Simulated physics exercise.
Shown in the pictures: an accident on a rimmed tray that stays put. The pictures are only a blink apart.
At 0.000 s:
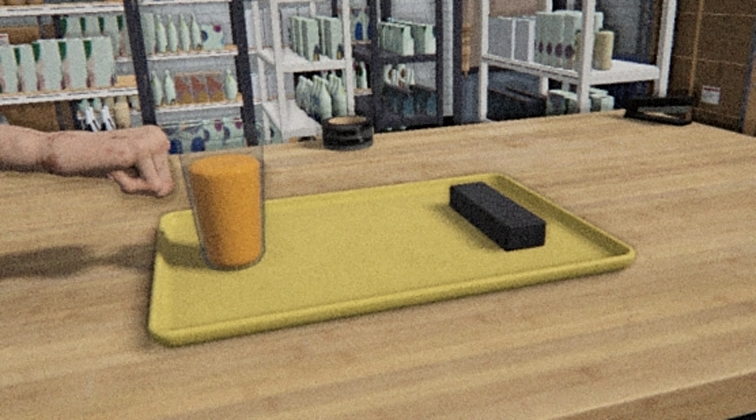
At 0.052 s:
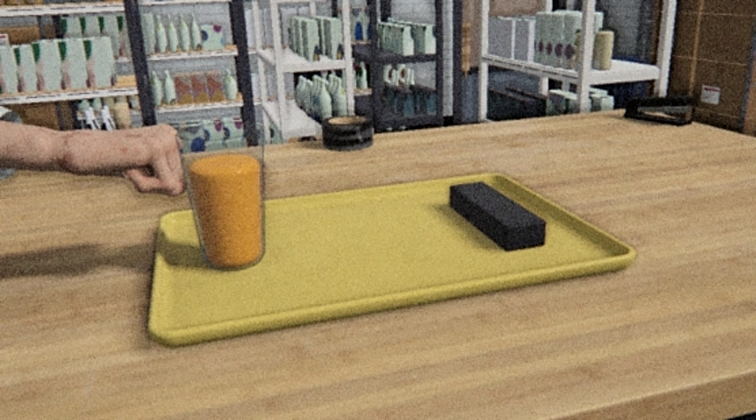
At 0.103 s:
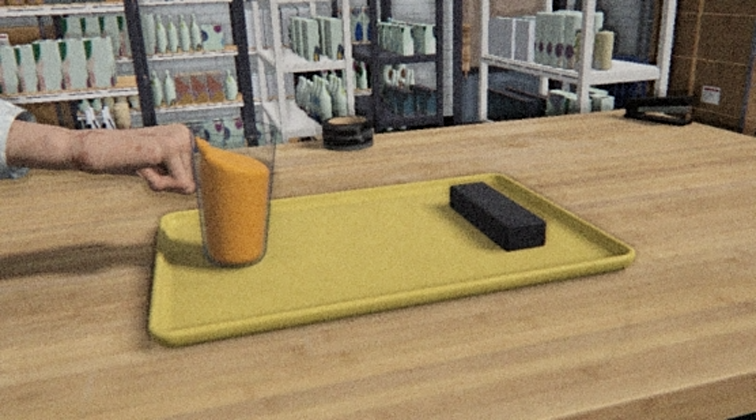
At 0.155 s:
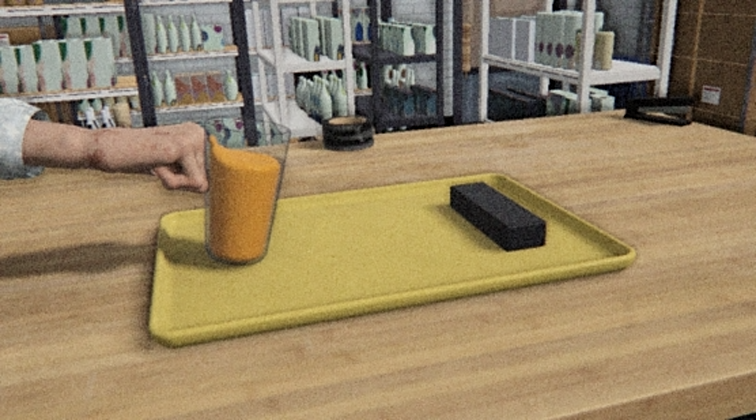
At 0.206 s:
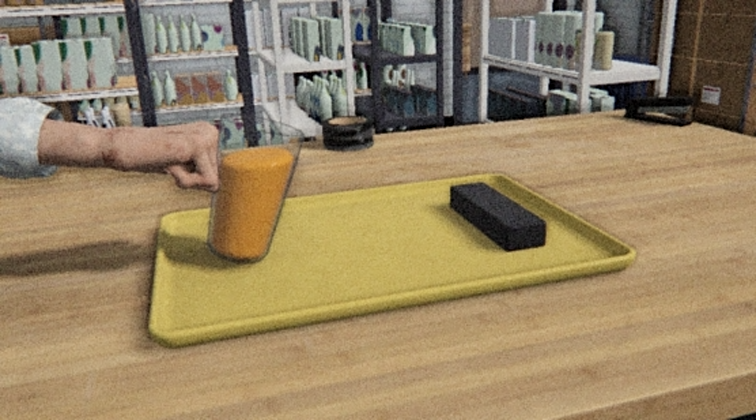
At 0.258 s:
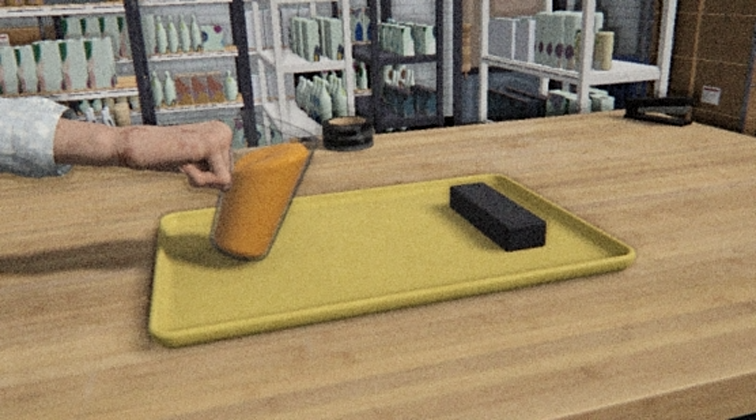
In this clip, a hand pushes against the upper left side of a clear glass of orange juice on a yellow tray; the glass leans steadily rightward and the juice shifts inside, while a black block farther right stays still.
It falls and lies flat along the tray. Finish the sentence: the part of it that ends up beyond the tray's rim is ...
It is less than a quarter.
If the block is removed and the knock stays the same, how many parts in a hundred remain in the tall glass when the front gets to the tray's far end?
Roughly 60 per cent.
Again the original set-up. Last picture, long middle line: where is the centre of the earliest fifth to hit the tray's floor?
Around (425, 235).
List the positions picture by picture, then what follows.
In the first picture, it leans 0°; its right rim is at (260, 129); the juice meets the walls at (187, 166) and (258, 159); the tray's far rim is at (555, 208); a block is fixed to the tray further along.
In the second picture, it leans 0°; its right rim is at (261, 129); the juice meets the walls at (187, 167) and (257, 159).
In the third picture, it leans 6°; its right rim is at (274, 130); the juice meets the walls at (195, 139) and (267, 165).
In the fourth picture, it leans 11°; its right rim is at (288, 132); the juice meets the walls at (209, 137) and (279, 159).
In the fifth picture, it leans 17°; its right rim is at (302, 135); the juice meets the walls at (221, 159) and (293, 151).
In the sixth picture, it leans 24°; its right rim is at (315, 140); the juice meets the walls at (227, 176) and (305, 145).
A moment on, the tall glass is falling and 100 per cent is in the glass, 0 on the tray and 0 above or beyond its rim.
Next, the tall glass lies on its side and 67 per cent is in the glass, 25 on the tray and 8 above or beyond its rim.
Then the tall glass lies on its side and 41 per cent is in the glass, 31 on the tray and 28 above or beyond its rim.
Later the tall glass lies on its side and 22 per cent is in the glass, 67 on the tray and 11 above or beyond its rim.
At rest 91 per cent is held by tray and glass, 9 is off the tray.
